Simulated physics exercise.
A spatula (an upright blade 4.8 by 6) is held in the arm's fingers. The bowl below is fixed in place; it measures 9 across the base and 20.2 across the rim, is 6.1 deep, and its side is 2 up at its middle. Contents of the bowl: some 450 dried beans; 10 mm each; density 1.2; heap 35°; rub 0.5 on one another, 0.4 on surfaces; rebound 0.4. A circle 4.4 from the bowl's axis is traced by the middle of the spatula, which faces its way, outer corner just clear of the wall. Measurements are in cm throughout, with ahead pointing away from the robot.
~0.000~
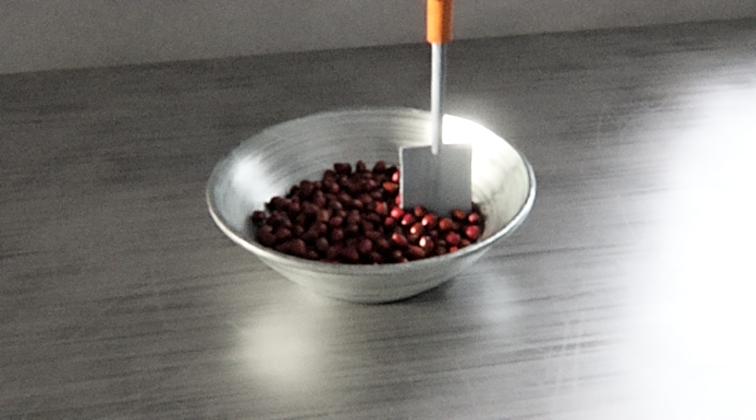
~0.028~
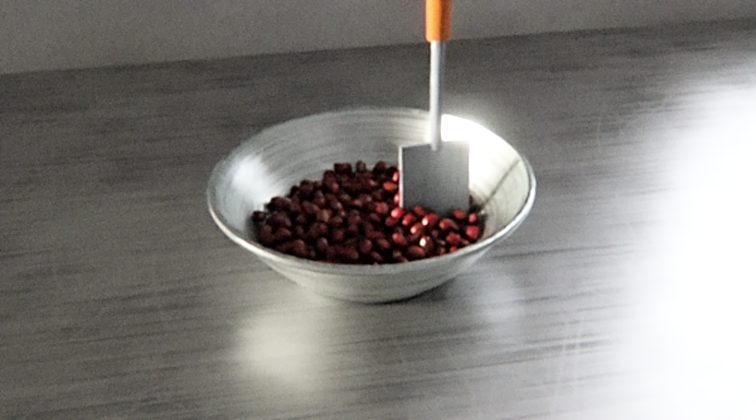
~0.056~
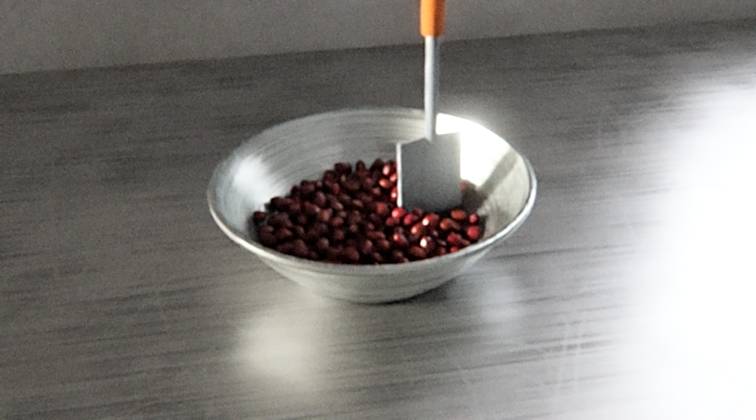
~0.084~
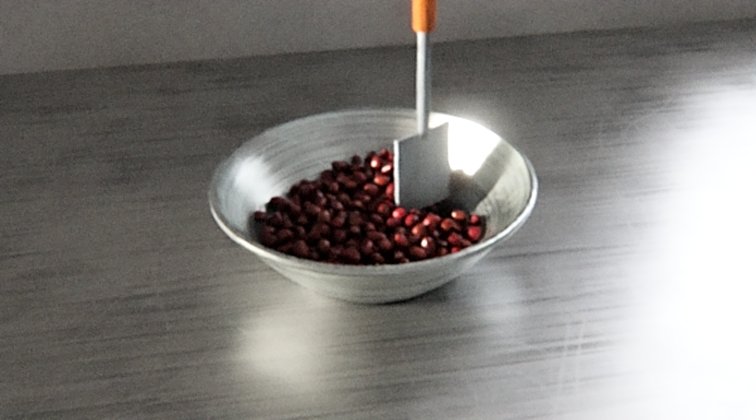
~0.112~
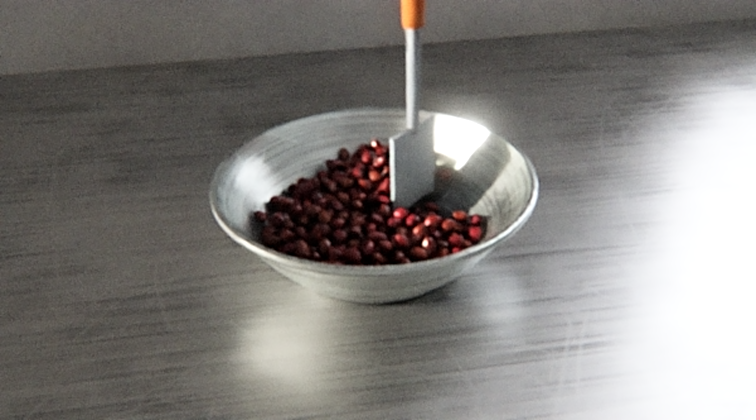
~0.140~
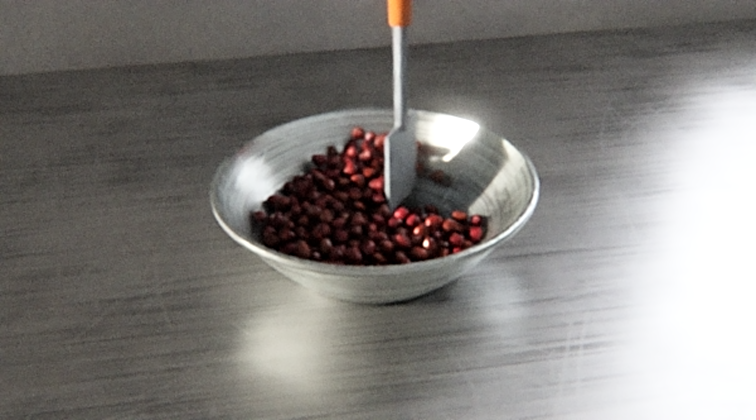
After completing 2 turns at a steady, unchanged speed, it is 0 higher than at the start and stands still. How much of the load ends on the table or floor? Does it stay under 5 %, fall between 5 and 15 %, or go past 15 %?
It falls between 5 and 15 %.
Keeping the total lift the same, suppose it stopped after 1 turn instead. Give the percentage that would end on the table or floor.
Then roughly 0 percent.
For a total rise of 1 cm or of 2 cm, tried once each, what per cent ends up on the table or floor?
Close to 0 percent and close to 5 percent.
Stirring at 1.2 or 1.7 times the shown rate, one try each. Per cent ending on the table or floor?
Around 15 percent for the first try and 30 percent for the second.
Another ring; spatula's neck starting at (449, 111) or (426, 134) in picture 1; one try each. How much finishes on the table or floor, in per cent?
About 10 and 0 per cent.
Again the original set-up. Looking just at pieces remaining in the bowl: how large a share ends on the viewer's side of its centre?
Roughly 40 per cent.
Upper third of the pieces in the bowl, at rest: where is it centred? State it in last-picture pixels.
Roughly at pixel (440, 183).
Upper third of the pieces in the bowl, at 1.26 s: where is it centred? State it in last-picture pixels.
Near pixel (338, 254).
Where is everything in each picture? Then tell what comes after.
The spatula neck at (438, 123), 0° round; upper third of the load around (354, 219), from x 260 to 475, top at y 170; 449 in the bowl, in the first picture.
The spatula neck at (437, 121), 5° round; upper third of the load around (354, 219), from x 260 to 475, top at y 170, in the second picture.
The spatula neck at (432, 115), 17° round; upper third of the load around (360, 215), from x 260 to 475, top at y 165, in the third picture.
The spatula neck at (424, 110), 30° round; upper third of the load around (364, 208), from x 260 to 475, top at y 155, in the fourth picture.
The spatula neck at (414, 106), 43° round; upper third of the load around (360, 202), from x 260 to 475, top at y 145, in the fifth picture.
The spatula neck at (401, 103), 56° round; upper third of the load around (356, 197), from x 260 to 475, top at y 135; 449 in the bowl, in the sixth picture.
After 0.70 s, 318° round, highest piece 7 above the table; 440 in the bowl, 9 on the table or floor.
After 1.26 s, 220° round, highest piece 7 above the table; 429 in the bowl, 15 on the table or floor, 5 in flight or on the tool.
After 1.74 s, 0° round, highest piece 6 above the table; 410 in the bowl, 39 on the table or floor.
After 2.44 s, 0° round, highest piece 6 above the table; 410 in the bowl, 39 on the table or floor.
In the end, 410 in the bowl, 39 on the table or floor. That is 9 % on the table or floor.
